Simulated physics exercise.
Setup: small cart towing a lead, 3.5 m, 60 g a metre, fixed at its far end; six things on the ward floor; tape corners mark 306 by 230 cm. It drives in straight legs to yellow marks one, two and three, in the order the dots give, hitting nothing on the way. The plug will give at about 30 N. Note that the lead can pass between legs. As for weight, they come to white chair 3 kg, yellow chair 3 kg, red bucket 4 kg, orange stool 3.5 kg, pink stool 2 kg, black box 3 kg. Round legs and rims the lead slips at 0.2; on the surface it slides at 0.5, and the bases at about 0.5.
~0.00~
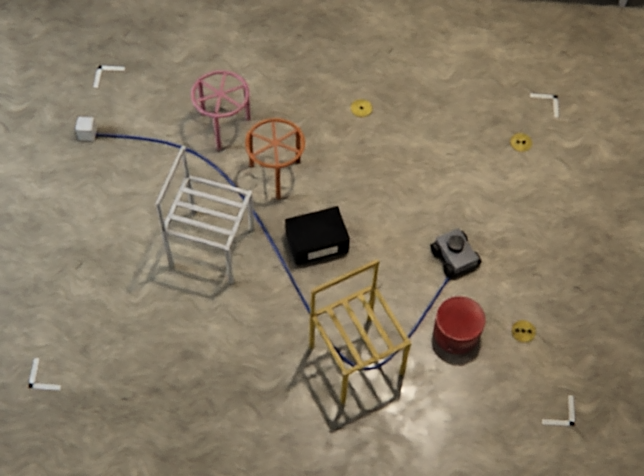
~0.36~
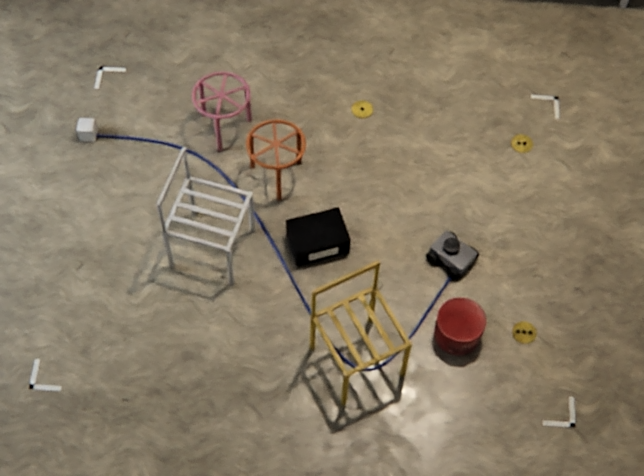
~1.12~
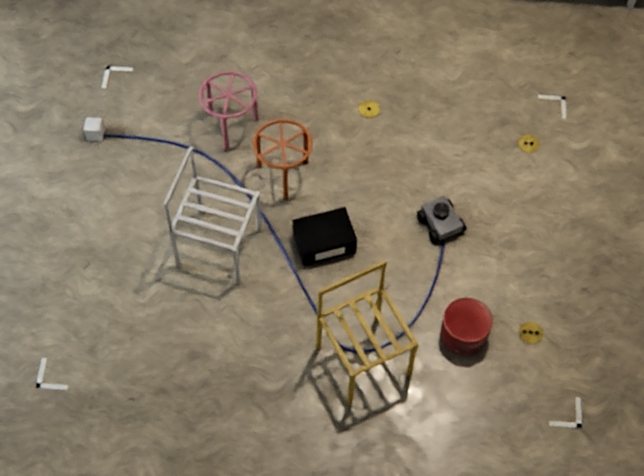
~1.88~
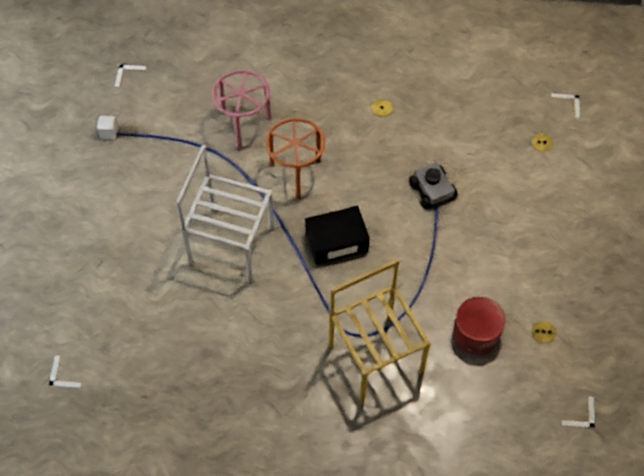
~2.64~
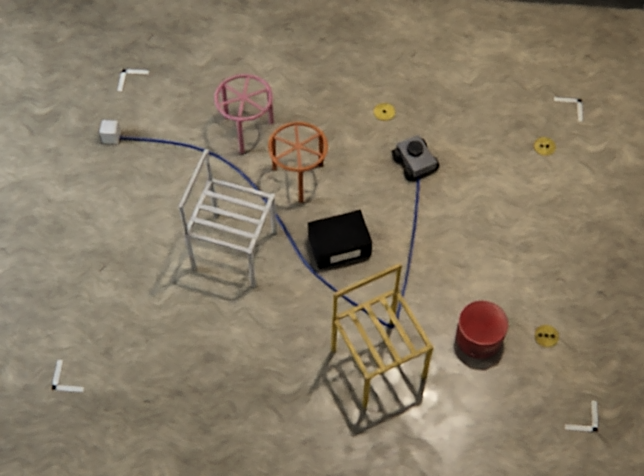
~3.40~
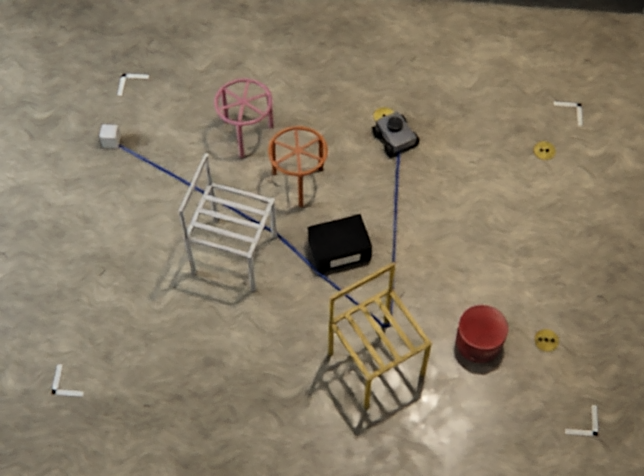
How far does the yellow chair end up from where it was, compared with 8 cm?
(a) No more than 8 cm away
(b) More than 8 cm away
Option b: More than 8 cm away.
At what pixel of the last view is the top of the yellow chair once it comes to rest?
Around (374, 302).
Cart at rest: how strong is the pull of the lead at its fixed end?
0 N.
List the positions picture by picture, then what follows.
The first frame shows yellow chair (360, 328); marks (361, 108) (521, 143) (523, 331); lead runs through (139, 138) (429, 308); cart (459, 263).
In the second frame, lead runs through (140, 139) (430, 309); cart (458, 263).
In the third frame, lead runs through (147, 139) (435, 281); cart (445, 230).
In the fourth frame, lead runs through (160, 137) (434, 246); cart (437, 195).
In the fifth frame, lead runs through (162, 141) (416, 216); cart (419, 167).
The sixth frame shows yellow chair (380, 332); lead runs through (153, 164) (396, 191); cart (399, 143).
By 5.3 s, cart at (452, 131), 3 N at the fixed end; yellow chair 11 cm off its start.
By 7.3 s, cart at (543, 161), 4 N at the fixed end; yellow chair 21 cm off its start.
By 9.2 s, cart at (546, 251), lead slack at the fixed end; yellow chair 21 cm off its start at (374, 302).
By 11.1 s, cart at (547, 339), lead slack at the fixed end; yellow chair 21 cm off its start.
By 11.5 s, cart at (547, 339), lead slack at the fixed end; yellow chair 21 cm off its start at (374, 302).
